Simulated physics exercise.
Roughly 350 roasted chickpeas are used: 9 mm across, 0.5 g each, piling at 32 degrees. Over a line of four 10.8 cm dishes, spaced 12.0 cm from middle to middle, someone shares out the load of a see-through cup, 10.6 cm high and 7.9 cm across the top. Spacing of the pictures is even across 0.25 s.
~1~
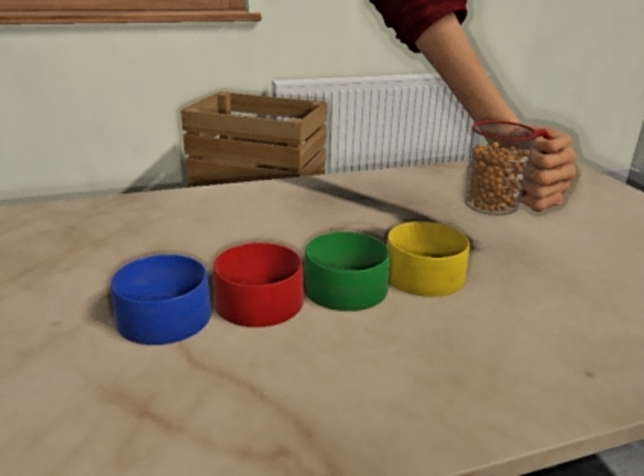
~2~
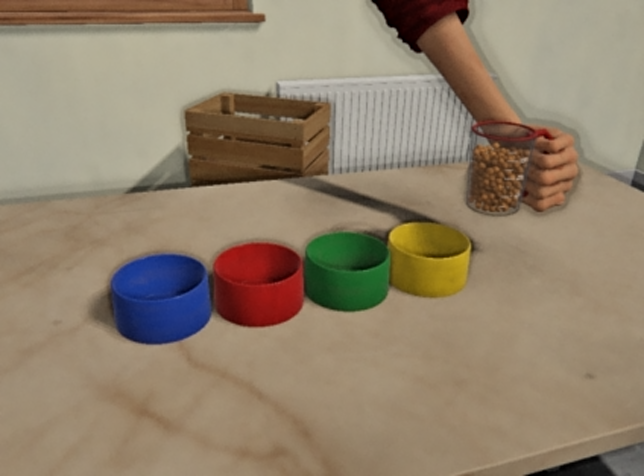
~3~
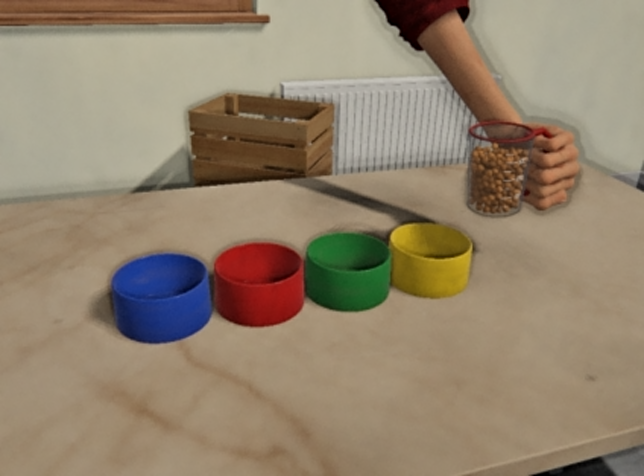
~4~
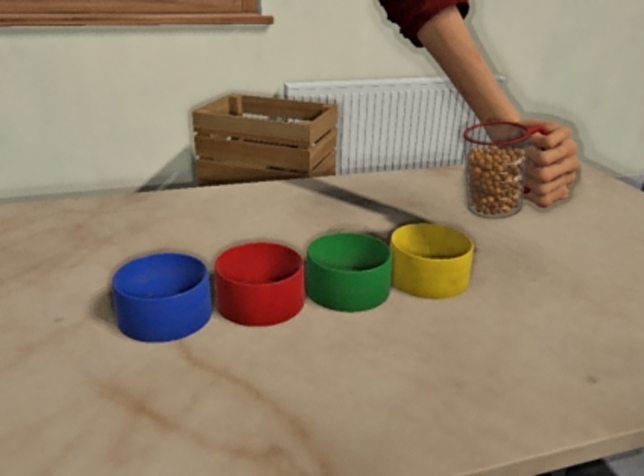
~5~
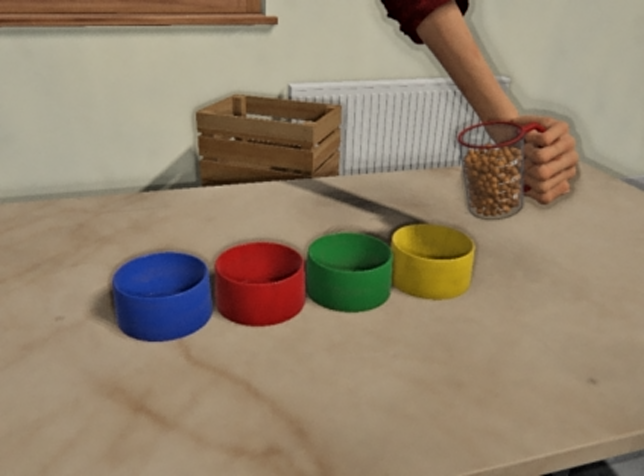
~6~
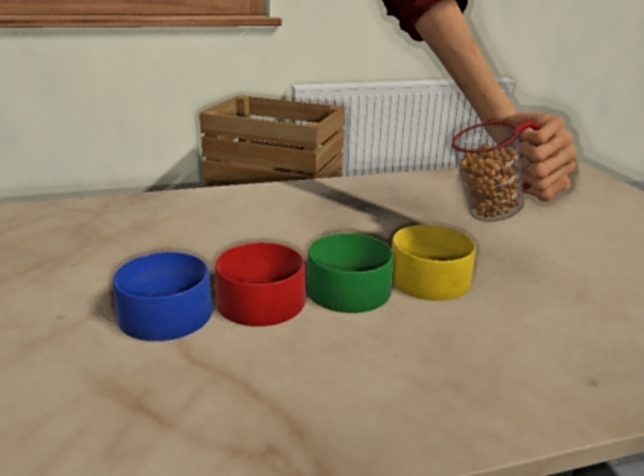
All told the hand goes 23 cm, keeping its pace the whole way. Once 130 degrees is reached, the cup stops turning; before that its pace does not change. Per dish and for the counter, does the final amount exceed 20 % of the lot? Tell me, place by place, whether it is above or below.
Red: Below the mark; blue: Below the mark; green: Above the mark; yellow: Below the mark; counter: Below the mark.
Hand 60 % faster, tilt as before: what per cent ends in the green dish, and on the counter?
Green 10, counter 30.
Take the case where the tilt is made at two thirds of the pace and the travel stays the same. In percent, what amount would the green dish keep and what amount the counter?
Then green would get 20 and the counter 30.
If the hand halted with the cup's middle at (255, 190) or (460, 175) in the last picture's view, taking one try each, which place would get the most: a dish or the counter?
First try: Green; second try: Yellow.
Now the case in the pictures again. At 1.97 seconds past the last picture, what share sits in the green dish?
Around 100 in a hundred by then.
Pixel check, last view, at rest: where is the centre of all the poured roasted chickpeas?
Resting centre estimate: Around (342, 274).
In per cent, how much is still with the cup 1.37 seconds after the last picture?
0 per cent.
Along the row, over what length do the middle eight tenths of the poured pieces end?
Roughly 6 cm of the row.
Then, 0.82 s after the last picture, tilt 101 degrees; cup holds 100 %.
Then, 1.37 s after the last picture, tilt 130 degrees; cup holds 0 %, green 100 %.
Then, 1.97 s after the last picture, tilt 130 degrees; cup holds 0 %, green 100 %.
In the end, red 0 %, blue 0 %, green 100 %, yellow 0 %, counter 0 %.
